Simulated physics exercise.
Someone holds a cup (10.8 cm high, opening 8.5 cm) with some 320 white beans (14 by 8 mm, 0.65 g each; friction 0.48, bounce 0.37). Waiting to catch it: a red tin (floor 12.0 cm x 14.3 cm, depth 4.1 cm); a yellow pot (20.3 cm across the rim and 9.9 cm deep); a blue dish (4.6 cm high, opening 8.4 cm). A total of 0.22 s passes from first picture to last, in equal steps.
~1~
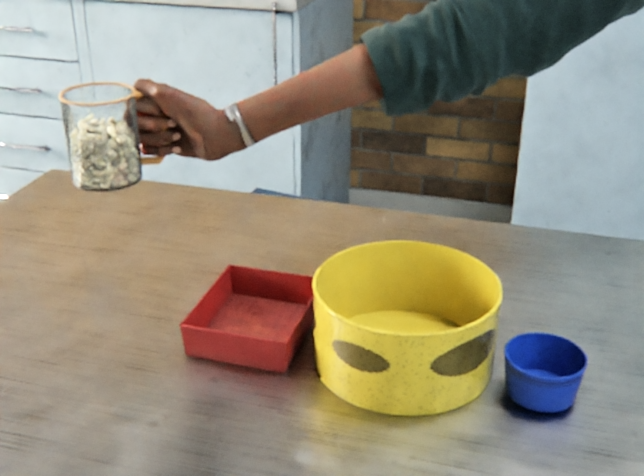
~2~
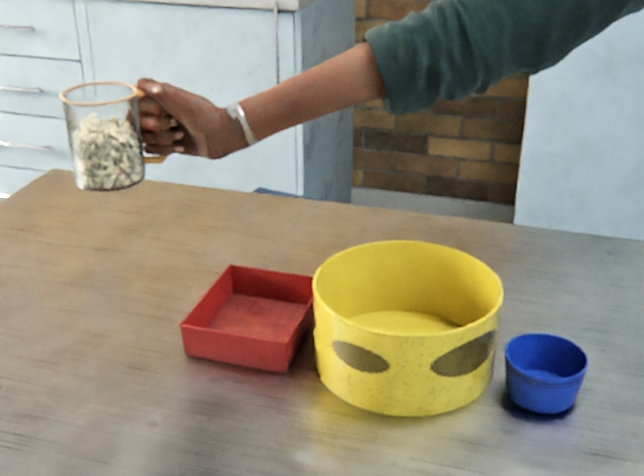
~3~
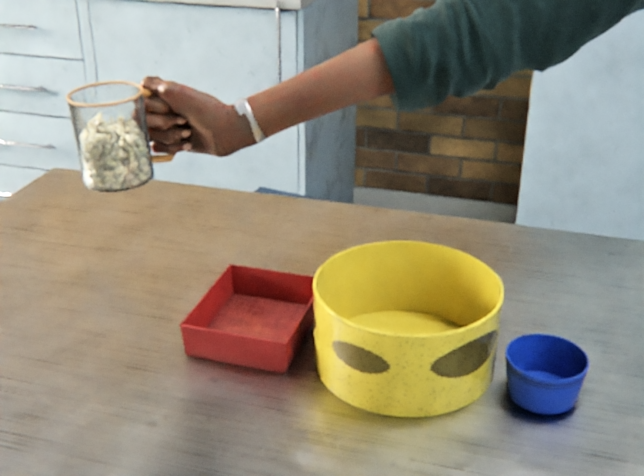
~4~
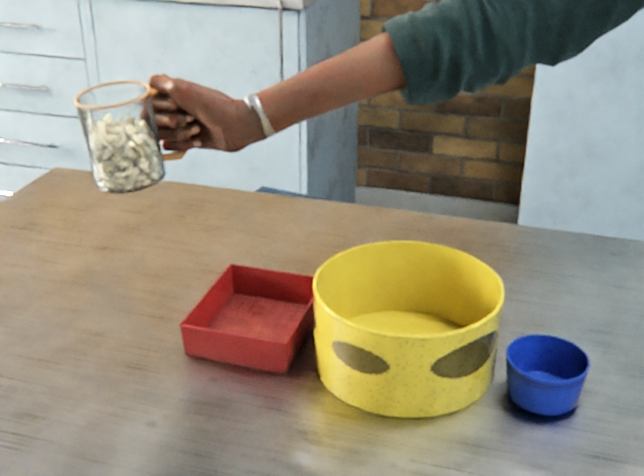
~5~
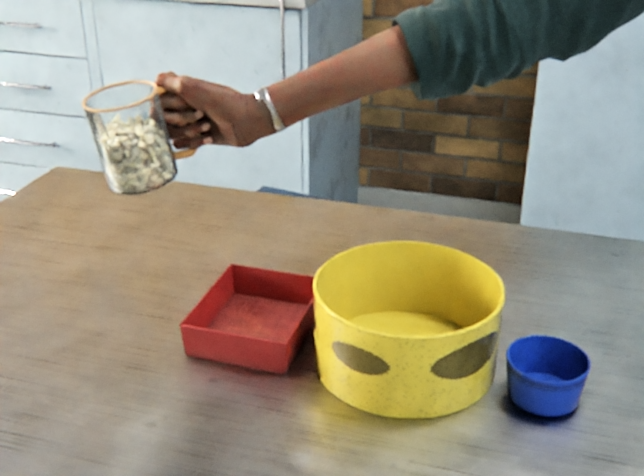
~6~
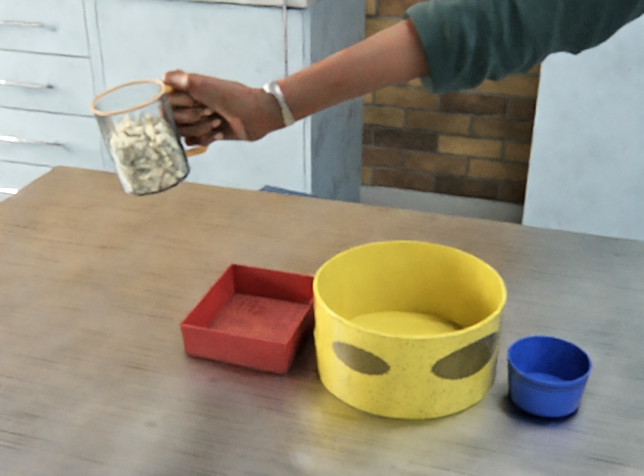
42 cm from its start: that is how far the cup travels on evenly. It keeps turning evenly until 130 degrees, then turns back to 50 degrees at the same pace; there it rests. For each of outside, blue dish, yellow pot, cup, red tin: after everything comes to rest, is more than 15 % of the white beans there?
Outside: No, blue dish: No, yellow pot: Yes, cup: No, red tin: No.
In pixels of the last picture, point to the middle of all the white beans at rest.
At about (370, 354).
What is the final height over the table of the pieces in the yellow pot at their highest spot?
Around 3.5 centimetres above the table.
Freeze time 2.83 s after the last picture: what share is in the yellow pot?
At that point, some 100 in a hundred have made it.
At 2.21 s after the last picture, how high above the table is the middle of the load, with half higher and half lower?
Around 2 cm.
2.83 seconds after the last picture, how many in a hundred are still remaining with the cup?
I'd estimate some 0 per cent of the load.
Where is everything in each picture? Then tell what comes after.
In the first picture, cup at (100, 118); tilt 0 degrees; moved 0.0 cm; lip at (61, 99); top of the load at (94, 128); red tin at (255, 301); yellow pot at (407, 283); blue dish at (546, 354).
In the second picture, cup at (103, 118); tilt 1 degrees; moved 0.3 cm; lip at (63, 99); top of the load at (97, 127).
In the third picture, cup at (109, 118); tilt 3 degrees; moved 1.2 cm; lip at (69, 100); top of the load at (112, 128).
In the fourth picture, cup at (118, 120); tilt 6 degrees; moved 2.5 cm; low side front left; lip at (77, 103); top of the load at (122, 128).
In the fifth picture, cup at (127, 121); tilt 9 degrees; moved 3.8 cm; low side front left; lip at (85, 107); top of the load at (155, 127).
In the sixth picture, cup at (137, 123); tilt 13 degrees; moved 5.1 cm; low side front left; lip at (94, 110); top of the load at (165, 126); red tin at (257, 300); yellow pot at (409, 284); blue dish at (549, 358).
Then, 0.85 s after the last picture, tilt 80 degrees; cup 100 %; middle of all pieces near (357, 166).
Then, 1.56 s after the last picture, tilt 130 degrees; yellow pot 55 %, cup 40 %, in the air 5 %; middle of all pieces near (418, 269).
Then, 2.21 s after the last picture, tilt 83 degrees; yellow pot 100 %; middle of all pieces near (377, 352).
Then, 2.83 s after the last picture, tilt 50 degrees; yellow pot 100 %; middle of all pieces near (377, 352).
In the end, outside 0 %, blue dish 0 %, yellow pot 100 %, cup 0 %, red tin 0 %.
